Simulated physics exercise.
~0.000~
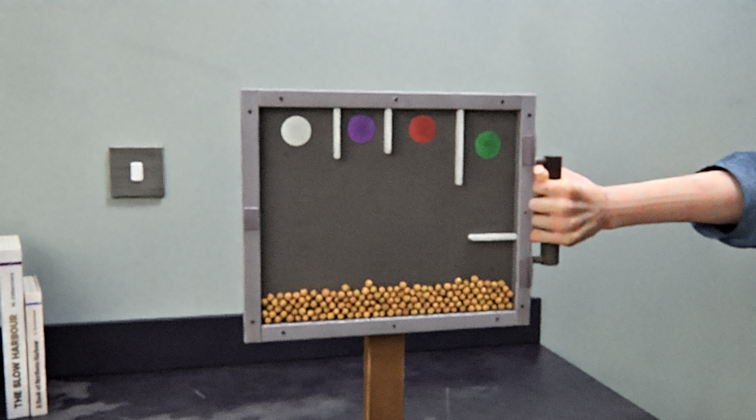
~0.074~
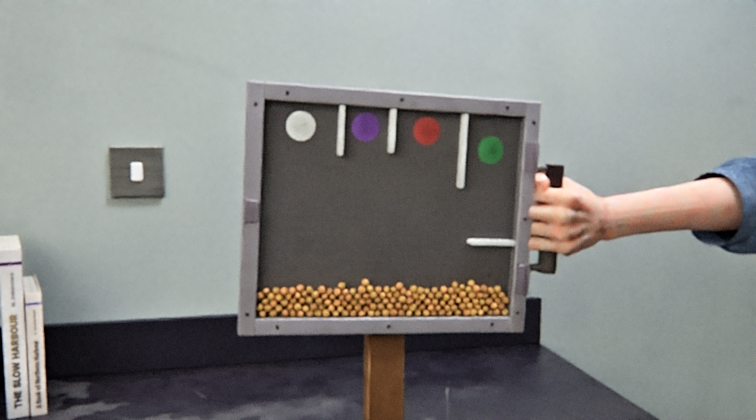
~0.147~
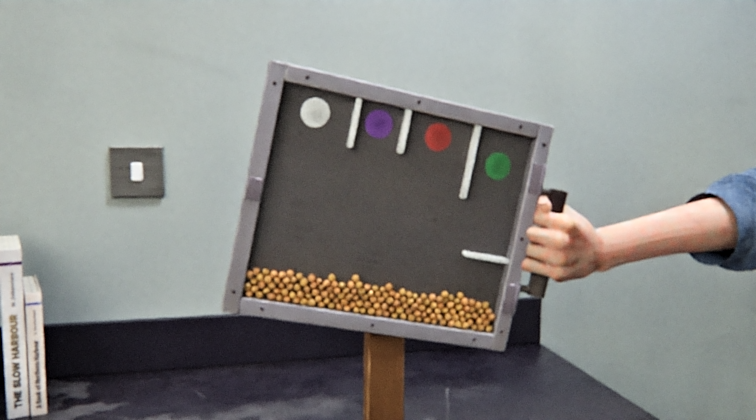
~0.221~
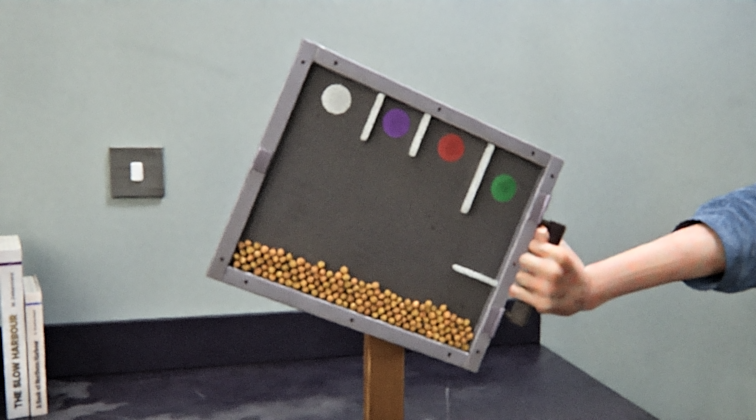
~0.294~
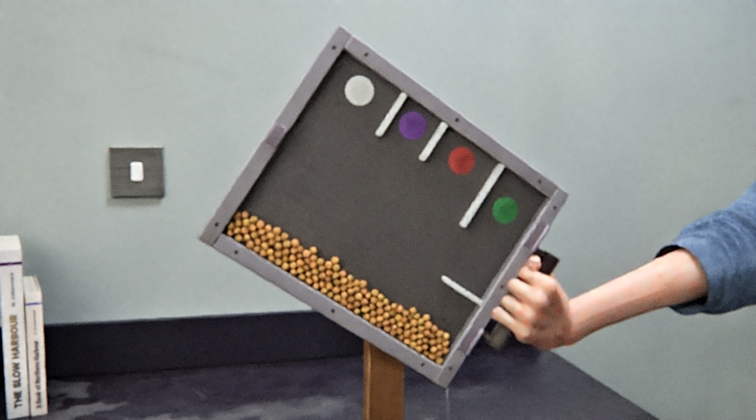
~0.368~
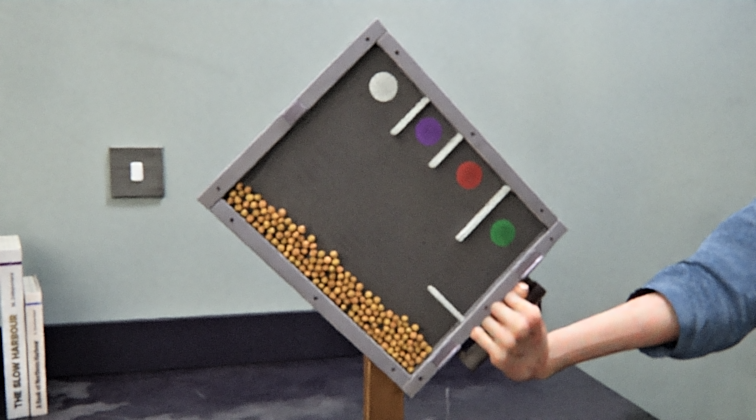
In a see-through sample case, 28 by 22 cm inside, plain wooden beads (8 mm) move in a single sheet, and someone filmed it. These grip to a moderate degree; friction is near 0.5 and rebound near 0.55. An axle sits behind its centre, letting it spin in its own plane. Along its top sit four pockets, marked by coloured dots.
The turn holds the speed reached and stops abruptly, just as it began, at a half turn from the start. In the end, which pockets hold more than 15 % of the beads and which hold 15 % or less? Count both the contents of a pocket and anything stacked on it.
Purple pocket 15 % or less, red pocket more than 15 %, white pocket 15 % or less, green pocket more than 15 %.
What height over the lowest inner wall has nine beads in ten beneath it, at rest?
Roughly 7 cm.
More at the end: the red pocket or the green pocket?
The red pocket.
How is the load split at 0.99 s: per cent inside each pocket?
Purple pocket: 0; red pocket: 0; white pocket: 0; green pocket: 25.
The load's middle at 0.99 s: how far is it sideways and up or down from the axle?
Some 10 cm left, 4 cm below.
After 0.68 s it has turned 92°, the beads' middle is 7 cm left of and 8 cm below the axle; inside pockets, nothing yet.
After 1.33 s it has turned 180°, the beads' middle is 9 cm left of and 3 cm below the axle; inside pockets, red 20 %, green 35 %.
Settled by 3.2 s, purple 5 %, red 50 %, white 0 %, green 35 %, caught on other walls 10 %.
